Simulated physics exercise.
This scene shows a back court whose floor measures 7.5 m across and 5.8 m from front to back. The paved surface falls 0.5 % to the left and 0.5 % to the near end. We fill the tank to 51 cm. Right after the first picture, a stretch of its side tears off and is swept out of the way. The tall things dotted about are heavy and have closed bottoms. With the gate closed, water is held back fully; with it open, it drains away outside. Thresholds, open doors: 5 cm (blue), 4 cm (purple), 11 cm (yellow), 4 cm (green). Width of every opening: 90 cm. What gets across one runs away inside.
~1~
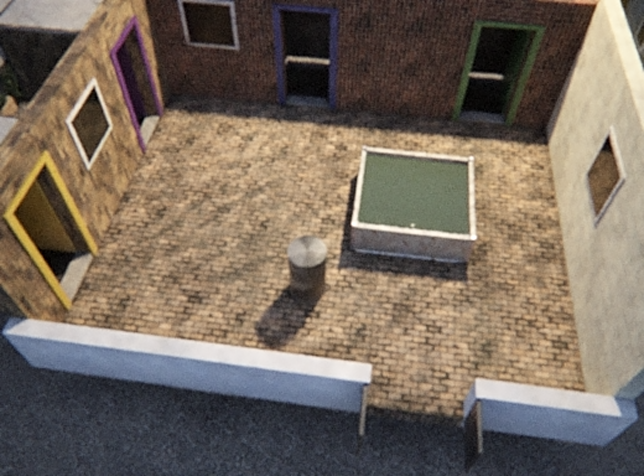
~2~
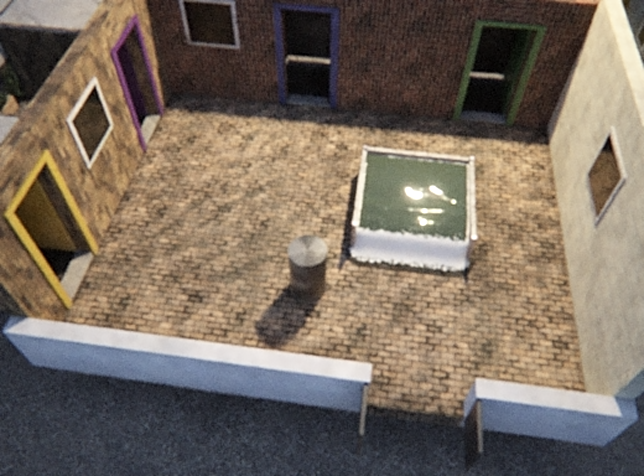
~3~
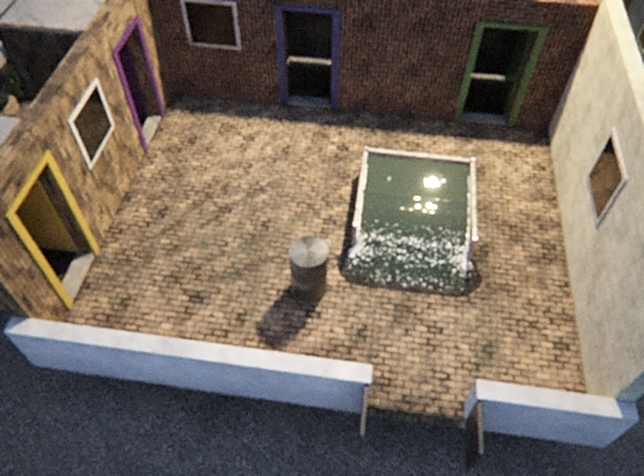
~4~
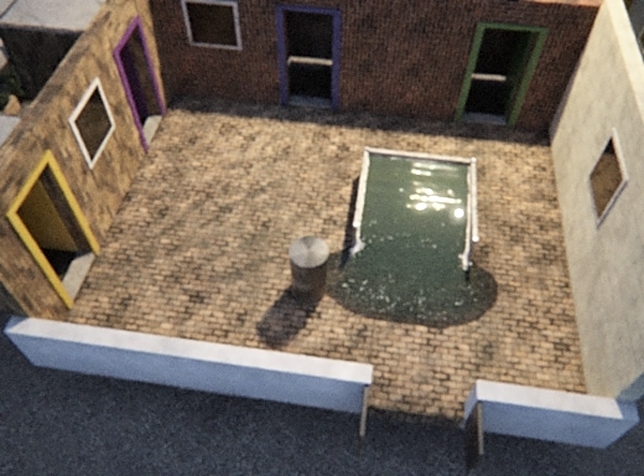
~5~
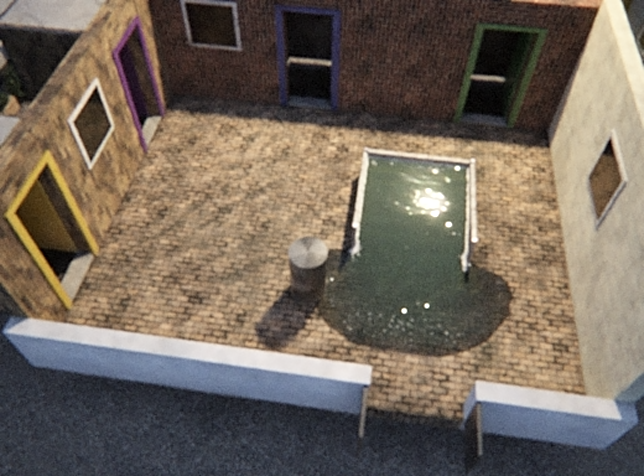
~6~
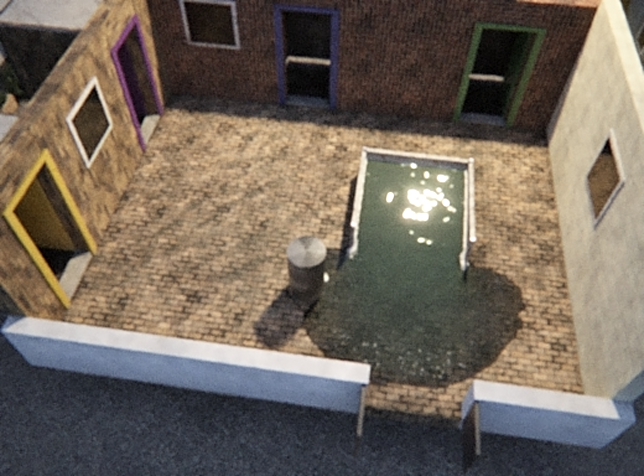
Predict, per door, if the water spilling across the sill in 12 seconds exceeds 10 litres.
Blue door: Limit unbroken; purple door: Limit unbroken; yellow door: Limit unbroken; green door: Limit unbroken.
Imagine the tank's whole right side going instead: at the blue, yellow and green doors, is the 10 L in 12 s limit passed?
Door blue stays within, door yellow stays within, door green goes beyond.
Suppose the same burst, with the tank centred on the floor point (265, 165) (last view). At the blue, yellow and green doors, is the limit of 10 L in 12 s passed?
Well, against that limit, at blue it's within bounds, at yellow it's too much, and at green it's within bounds.
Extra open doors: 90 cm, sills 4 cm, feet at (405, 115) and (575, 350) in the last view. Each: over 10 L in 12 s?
In turn: Under, past it.
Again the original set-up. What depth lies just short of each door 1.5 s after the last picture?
Depths: Blue door 0 cm, purple door 0 cm, yellow door 0 cm, green door 0 cm.
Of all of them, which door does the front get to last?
Last: Blue.
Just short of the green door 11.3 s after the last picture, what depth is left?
The depth comes to around 1.5 centimetres.
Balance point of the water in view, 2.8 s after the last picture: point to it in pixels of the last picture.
About (374, 303).
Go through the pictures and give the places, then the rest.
The first picture shows the tank at (415, 194) is whole and still, 51 cm deep.
In the second picture, the front is at (352, 256), 0.9 m from the gap at (410, 247); 0.3 m2 of floor is under water; 51 cm left at the back of the tank.
In the third picture, water pours out at (411, 249) and has run 1.1 m, to (344, 265); typically 9 cm deep outside, 51 cm at the tank's back.
In the fourth picture, water pours out at (411, 249) and has run 1.4 m, to a hidden place; typically 7 cm deep outside, 48 cm at the tank's back.
In the fifth picture, the front is at (346, 331), 1.7 m from the gap at (410, 250); 3.6 m2 of floor is under water; 43 cm left at the back of the tank.
In the sixth picture, the front is at a hidden place, 2.2 m from the gap at (409, 250); 5.0 m2 of floor is under water; 44 cm left at the back of the tank.
Then, 0.7 s after the last picture water covers 20 % of the floor and is deepest (26 cm) near (350, 386); blue door not reached, purple door not reached, yellow door not reached, green door not reached.
Then, 1.5 s after the last picture water covers 25 % of the floor and is deepest (26 cm) near (580, 419); blue door not reached, purple door not reached, yellow door not reached, green door not reached.
Then, 2.8 s after the last picture water covers 35 % of the floor and is deepest (14 cm) near (50, 344); blue door not reached, purple door not reached, yellow door 8 cm at the sill, 0 L in, green door not reached.
Then, 6.3 s after the last picture water covers 60 % of the floor and is deepest (6 cm) near (50, 344); blue door not reached, purple door 2 cm at the sill, 0 L in, yellow door 6 cm at the sill, 0 L in, green door 4 cm at the sill, 0 L in.
Then, 11.3 s after the last picture water covers 80 % of the floor and is deepest (5 cm) near (50, 344); blue door 2 cm at the sill, 0 L in, purple door 3 cm at the sill, 0 L in, yellow door 4 cm at the sill, 0 L in, green door 2 cm at the sill, 0 L in.
